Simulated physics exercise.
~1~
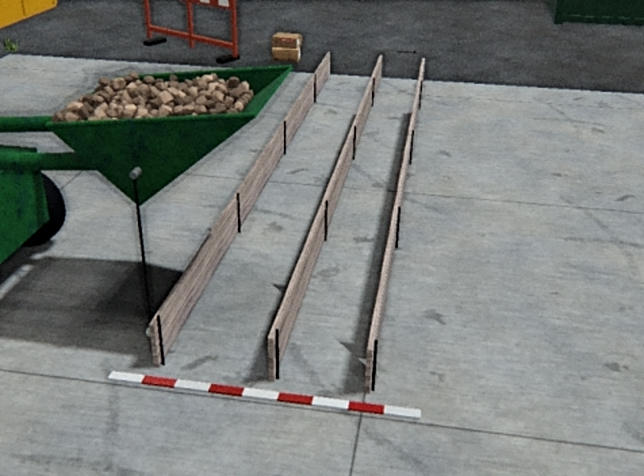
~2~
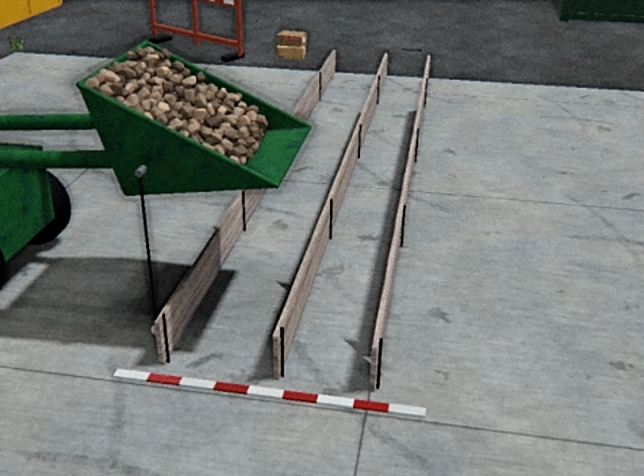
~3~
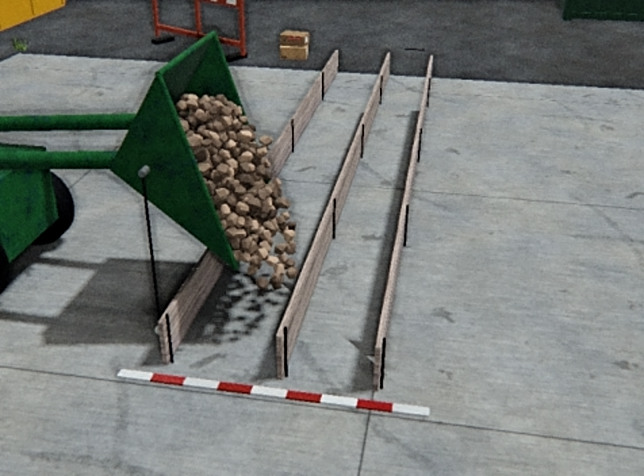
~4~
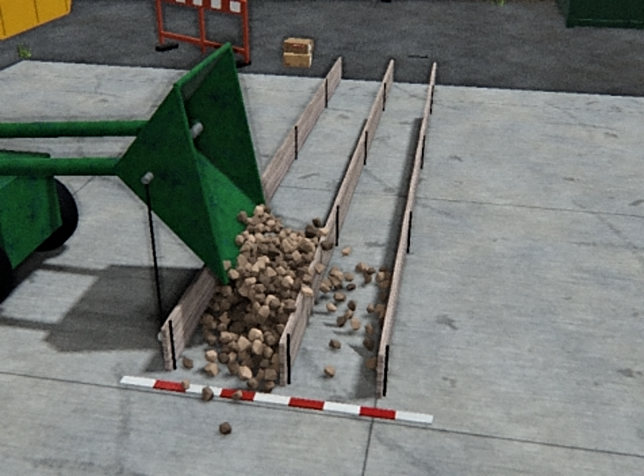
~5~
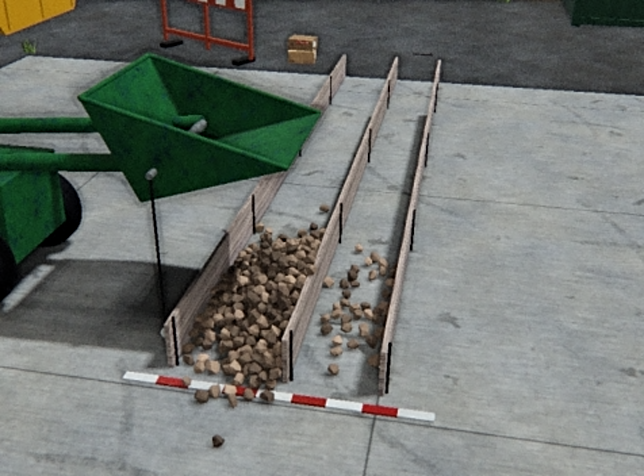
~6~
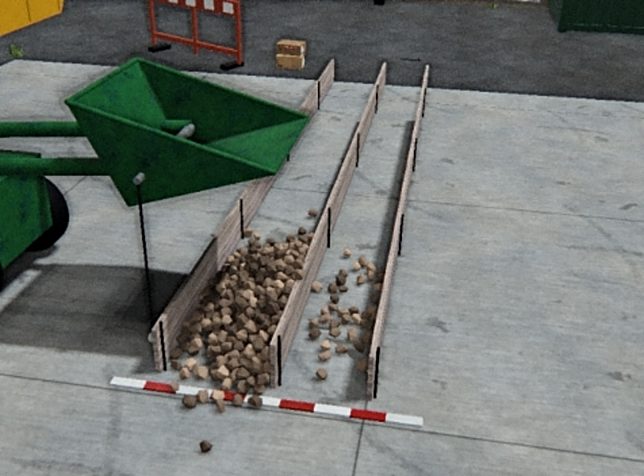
In this clip, a green loader bucket full of brown stones tips forward and pours them onto concrete between upright planks, then swings back up empty, leaving most of the stones heaped in the nearer bay, some scattered in the farther one, and a few beside the red-and-white staff.
